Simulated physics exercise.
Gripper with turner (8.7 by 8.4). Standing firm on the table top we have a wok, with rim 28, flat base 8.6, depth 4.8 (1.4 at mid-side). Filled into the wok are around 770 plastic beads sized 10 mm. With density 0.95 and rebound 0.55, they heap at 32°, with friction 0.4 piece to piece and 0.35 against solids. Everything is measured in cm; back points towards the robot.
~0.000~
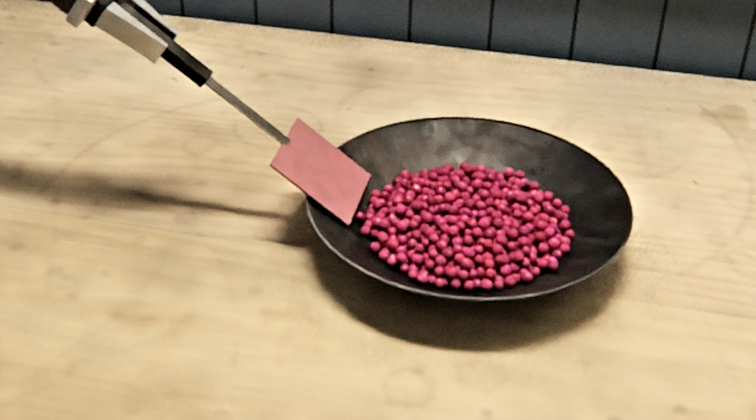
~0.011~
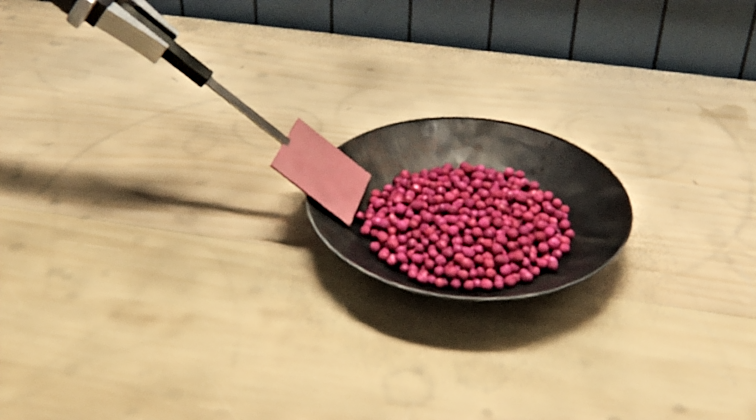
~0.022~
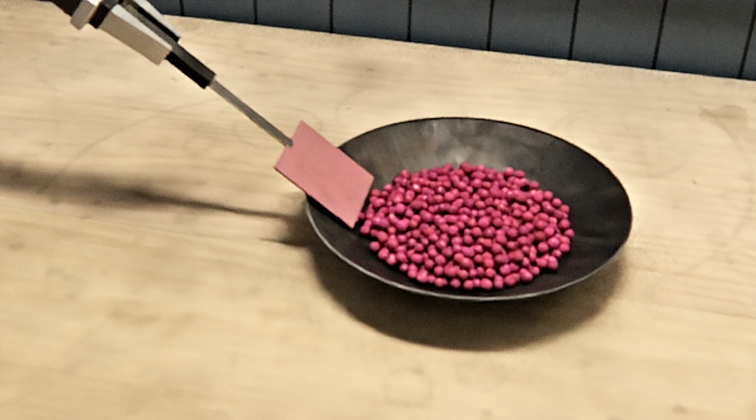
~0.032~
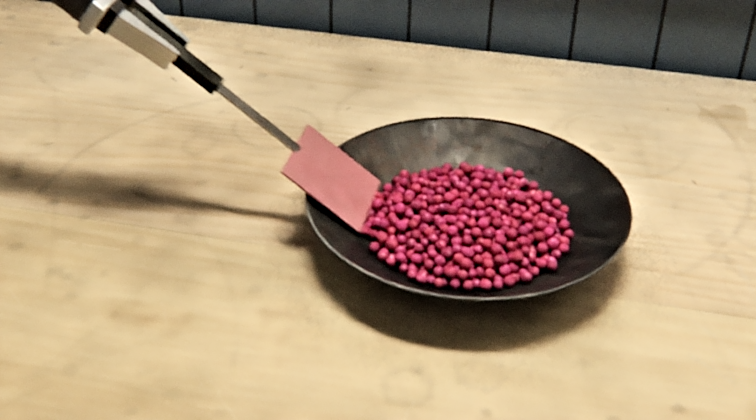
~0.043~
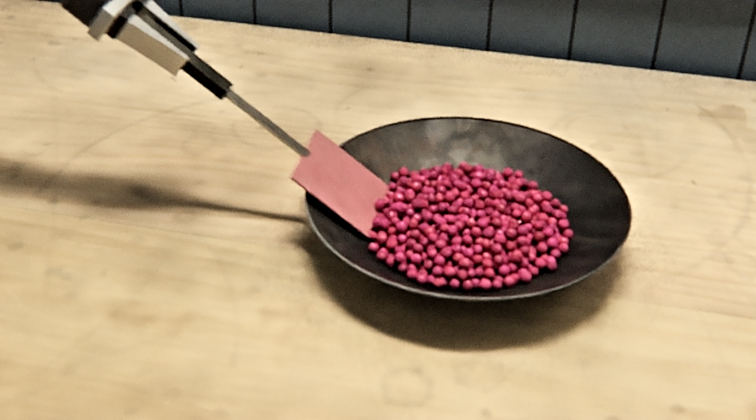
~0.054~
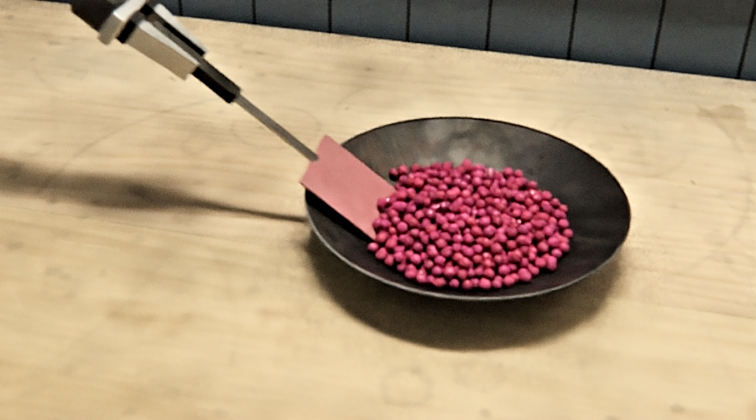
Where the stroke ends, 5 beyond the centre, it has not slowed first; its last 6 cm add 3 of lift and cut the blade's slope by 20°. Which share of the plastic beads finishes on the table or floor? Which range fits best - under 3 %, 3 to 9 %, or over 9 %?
The range that fits: Under 3 %.
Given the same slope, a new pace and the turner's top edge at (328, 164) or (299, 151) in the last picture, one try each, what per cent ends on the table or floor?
Respectively, around 10 and 0 per cent.
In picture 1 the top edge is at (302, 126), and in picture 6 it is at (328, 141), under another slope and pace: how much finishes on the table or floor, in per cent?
0 %.
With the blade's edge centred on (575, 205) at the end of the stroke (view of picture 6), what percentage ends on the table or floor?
Roughly 25 per cent, I'd say.
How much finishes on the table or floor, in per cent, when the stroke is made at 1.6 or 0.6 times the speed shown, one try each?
Around 10 per cent and around 0 per cent.
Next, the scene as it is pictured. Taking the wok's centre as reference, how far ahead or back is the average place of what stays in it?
4.5 cm ahead.
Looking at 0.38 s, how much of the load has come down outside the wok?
Some 0 per cent of the load.
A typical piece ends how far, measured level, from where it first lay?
It comes out at about 4 cm.
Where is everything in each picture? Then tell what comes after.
Turner top edge at (284, 140), sloping 37°; upper third of the load around (466, 215), from x 360 to 570, top at y 165; 767 in the wok, in the first picture.
Turner top edge at (284, 141), sloping 37°; upper third of the load around (466, 215), from x 360 to 570, top at y 165, in the second picture.
Turner top edge at (288, 143), sloping 37°; upper third of the load around (466, 215), from x 360 to 570, top at y 165, in the third picture.
Turner top edge at (295, 147), sloping 37°; upper third of the load around (464, 215), from x 360 to 570, top at y 165, in the fourth picture.
Turner top edge at (304, 152), sloping 37°; upper third of the load around (463, 215), from x 365 to 570, top at y 165, in the fifth picture.
Turner top edge at (313, 157), sloping 37°; upper third of the load around (464, 212), from x 370 to 570, top at y 165; 767 in the wok, in the sixth picture.
After 0.10 s, sloping 37°, highest piece 5 above the table; 767 in the wok.
After 0.16 s, sloping 29°, highest piece 5 above the table; 767 in the wok.
After 0.38 s, sloping 17°, highest piece 6 above the table; 758 in the wok, 6 on the table or floor, 3 on the blade or in flight.
After 1.43 s, sloping 17°, highest piece 6 above the table; 757 in the wok, 10 on the table or floor.
At rest, 757 in the wok, 10 on the table or floor. That is 1 % on the table or floor.
